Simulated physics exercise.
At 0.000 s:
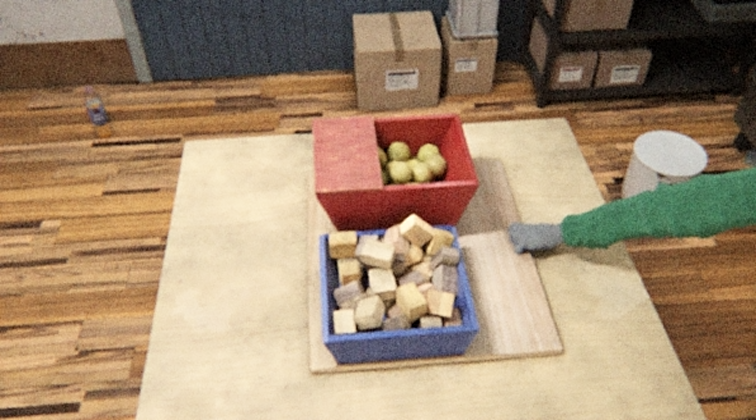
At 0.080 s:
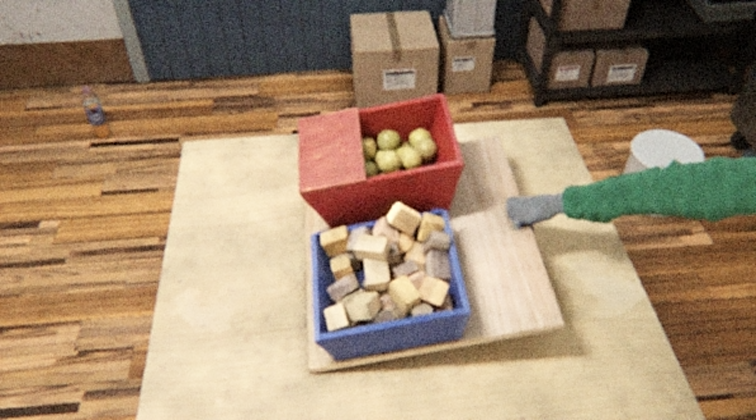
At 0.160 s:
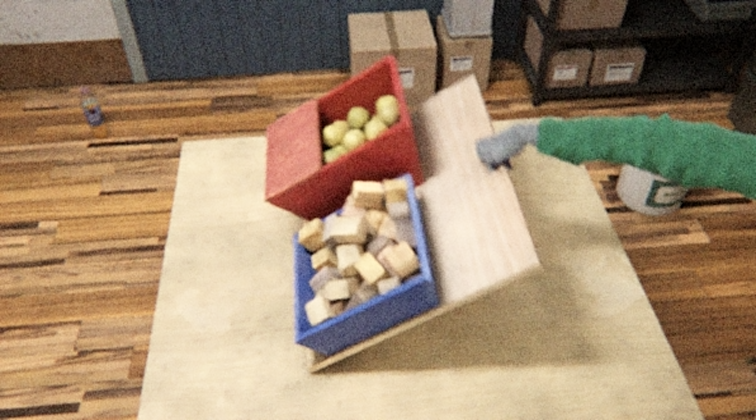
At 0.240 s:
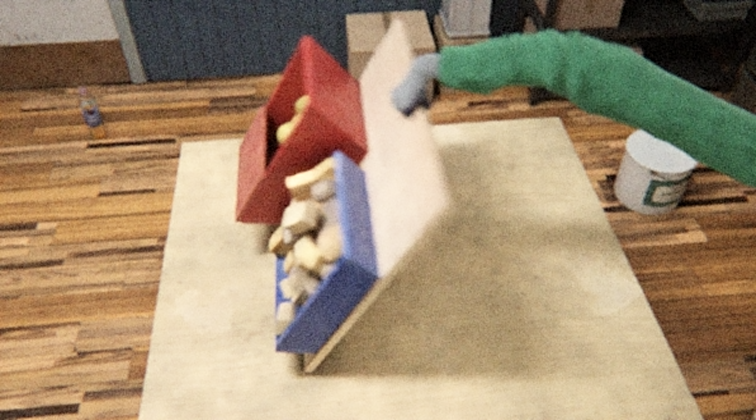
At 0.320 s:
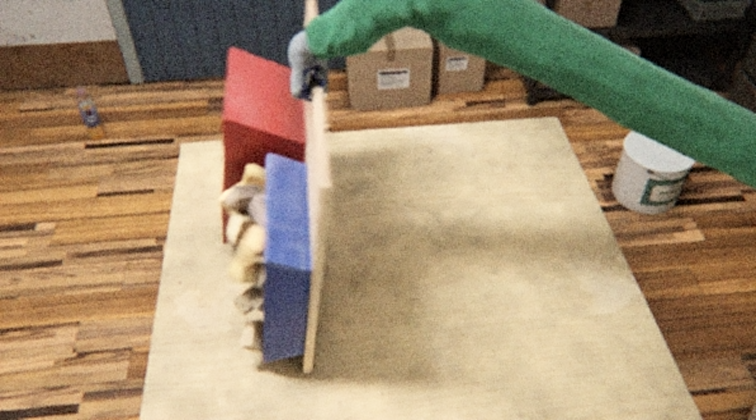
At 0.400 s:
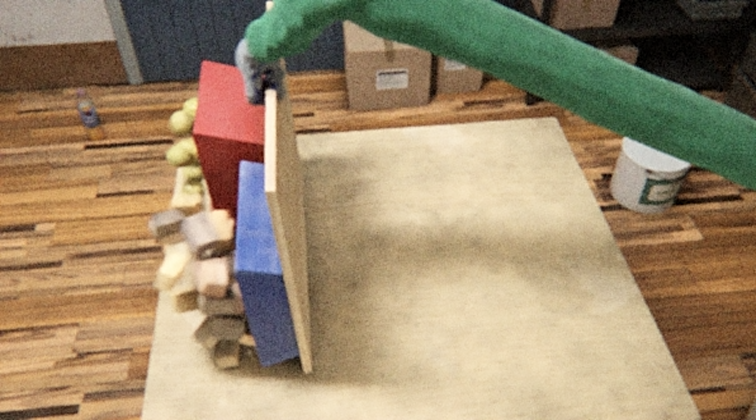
On a table, a green-sleeved arm tips a board upright leftward, wooden blocks then yellowish fruit tumbling from blue and red trays.
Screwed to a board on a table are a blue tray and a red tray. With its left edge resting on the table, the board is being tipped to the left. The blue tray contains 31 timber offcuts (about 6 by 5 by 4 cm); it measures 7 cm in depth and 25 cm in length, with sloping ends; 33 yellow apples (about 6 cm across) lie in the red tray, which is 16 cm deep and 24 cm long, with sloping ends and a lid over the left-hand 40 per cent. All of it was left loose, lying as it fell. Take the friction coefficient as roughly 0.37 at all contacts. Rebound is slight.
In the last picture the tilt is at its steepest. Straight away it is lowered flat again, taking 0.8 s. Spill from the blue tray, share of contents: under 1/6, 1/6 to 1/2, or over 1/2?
It drops most of them.
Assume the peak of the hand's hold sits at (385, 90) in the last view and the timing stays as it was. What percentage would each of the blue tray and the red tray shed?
In that setup the blue tray sheds 70 per cent of its load, while the red tray sheds 10 per cent.
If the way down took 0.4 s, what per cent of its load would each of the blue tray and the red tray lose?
Blue tray 100, red tray 40 per cent.
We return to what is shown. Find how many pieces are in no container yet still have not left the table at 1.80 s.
About 10.
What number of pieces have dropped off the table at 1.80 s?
I'd put the number around 35.
After 0.62 s, tilt 75°; blue tray 0 in, 31 out and red tray 20 in, 13 out.
After 0.90 s, tilt 29°; blue tray 0 in, 31 out and red tray 20 in, 13 out.
After 1.30 s, tilt 0°; blue tray 0 in, 31 out and red tray 20 in, 13 out.
Final count (at 1.80 s), blue tray 0 in, 31 out and red tray 20 in, 13 out. Asked share, 31 of 31, 100 per cent.
